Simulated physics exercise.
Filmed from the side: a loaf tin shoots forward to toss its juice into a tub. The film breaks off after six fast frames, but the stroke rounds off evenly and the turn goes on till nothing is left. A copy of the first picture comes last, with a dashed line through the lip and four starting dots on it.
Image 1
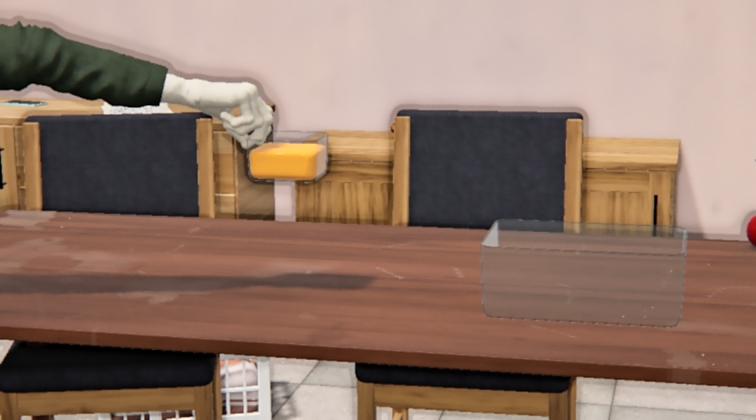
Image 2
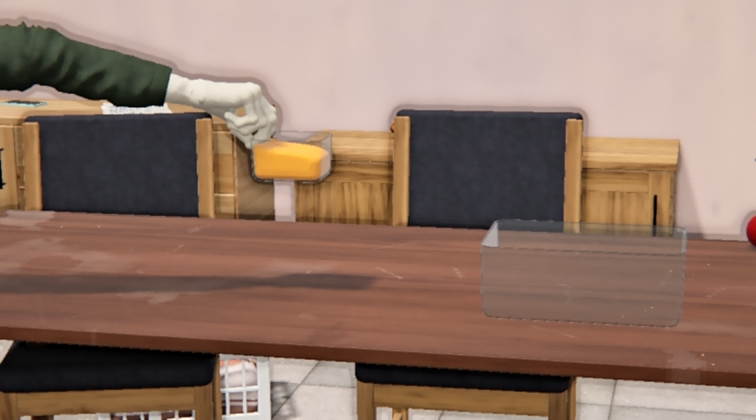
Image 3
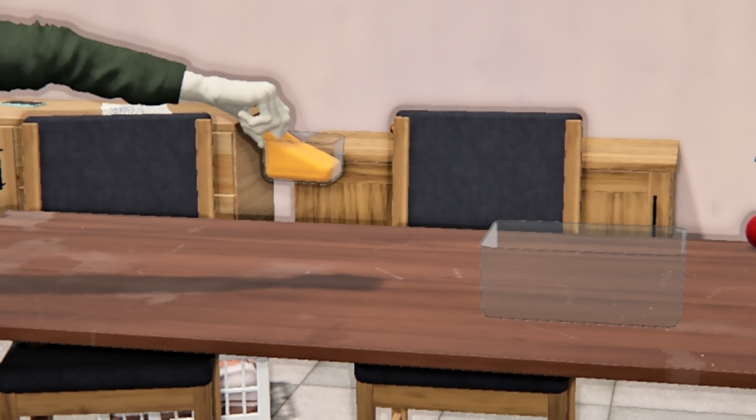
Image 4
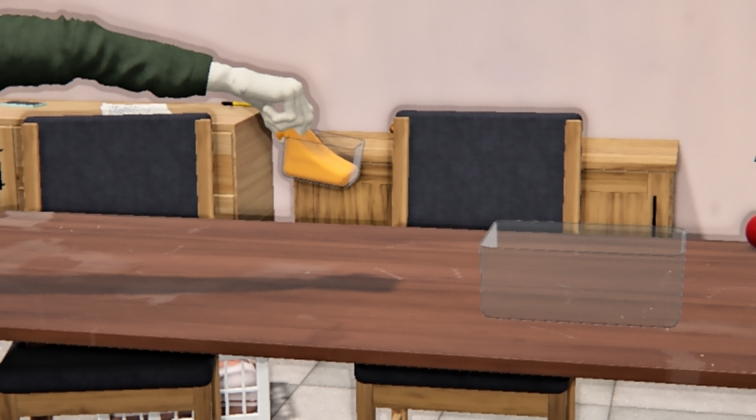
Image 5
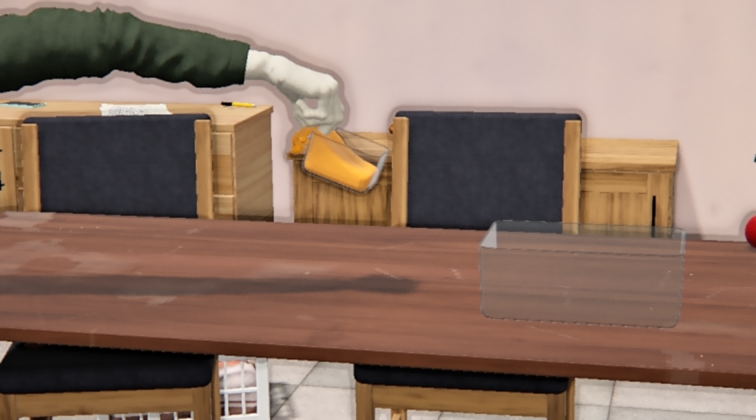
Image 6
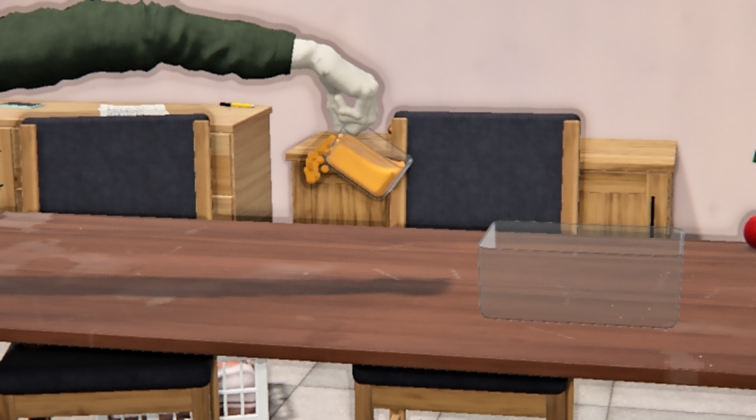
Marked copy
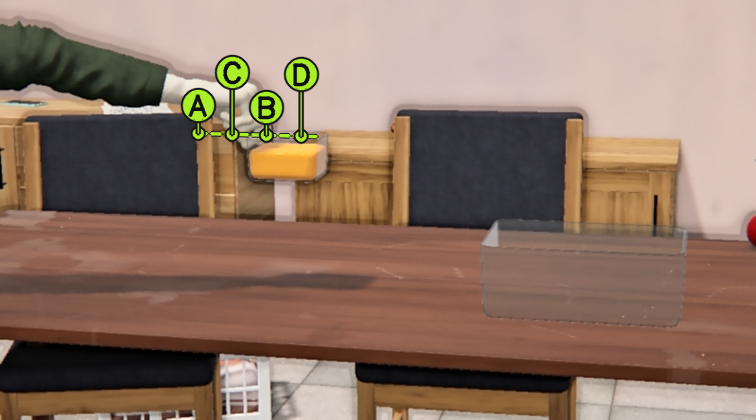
The video shows a gloved hand in a green sleeve moving a clear container of orange juice rightward above a wooden table toward a transparent tub, tilting it as juice slops over its left, trailing rim.
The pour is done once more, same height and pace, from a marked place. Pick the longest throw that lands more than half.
The answer is place D.
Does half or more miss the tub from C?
Yes.
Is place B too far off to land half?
Yes.
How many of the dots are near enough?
One of them.
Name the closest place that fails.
B it is.
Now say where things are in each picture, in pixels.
Upright, lip at (321, 136); tub from (483, 316) to (680, 327); nothing has left yet, in the first picture.
Upright, lip at (325, 137); nothing has left yet, in the second picture.
Tipped about 2°, lip at (338, 139); juice is over the rim, down to (276, 135), in the third picture.
Tipped about 9°, lip at (359, 144); juice is over the rim, down to (285, 136), in the fourth picture.
Tipped about 20°, lip at (383, 152); juice is over the rim, down to (298, 151), in the fifth picture.
Tipped about 33°, lip at (407, 163); juice is over the rim, down to (313, 180), in the sixth picture.
On the marked copy, A at (198, 133); B at (266, 135); C at (232, 134); D at (301, 136).
If A is chosen, about 0 % lands in the tub, 98 % falls short.
If B is chosen, about 33 % lands in the tub, 60 % falls short and 7 % goes beside or beyond.
If C is chosen, about 0 % lands in the tub, 96 % falls short and 4 % goes beside or beyond.
If D is chosen, about 63 % lands in the tub, 31 % falls short and 6 % goes beside or beyond.
